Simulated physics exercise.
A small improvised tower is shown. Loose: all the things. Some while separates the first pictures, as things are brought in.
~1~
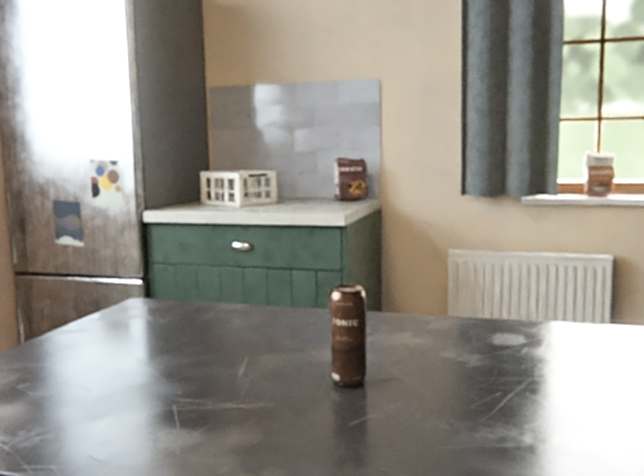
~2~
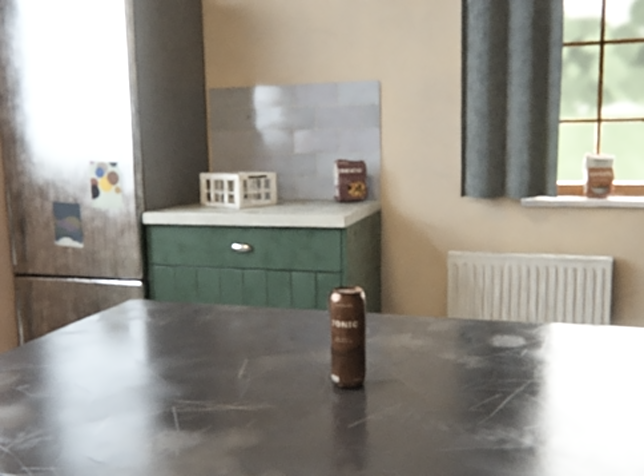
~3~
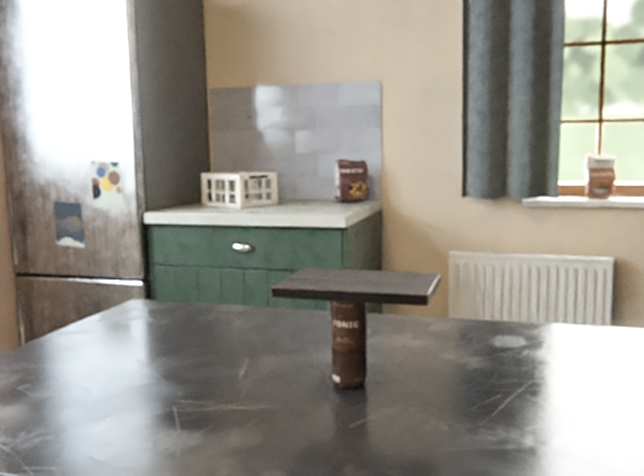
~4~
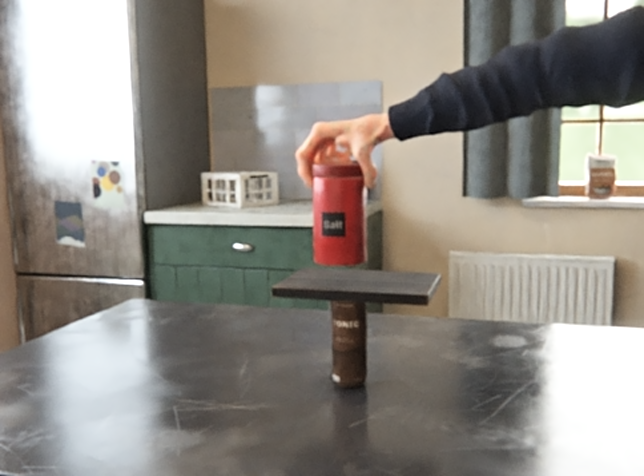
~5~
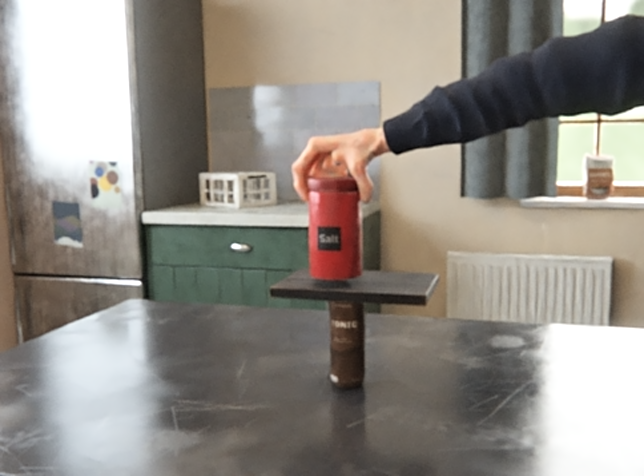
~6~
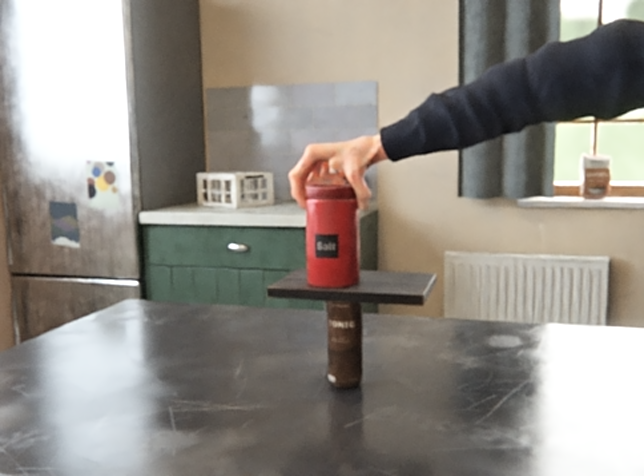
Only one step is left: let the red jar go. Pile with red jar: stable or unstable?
The result is a standing stack.
Then, 0.20 s on from there, no change.
Then, 0.50 s on from there, red jar resting near (333, 235).
In the end, all 3 unmoved. At the end, from the last picture's camera, red jar near (333, 235). The stack holds.
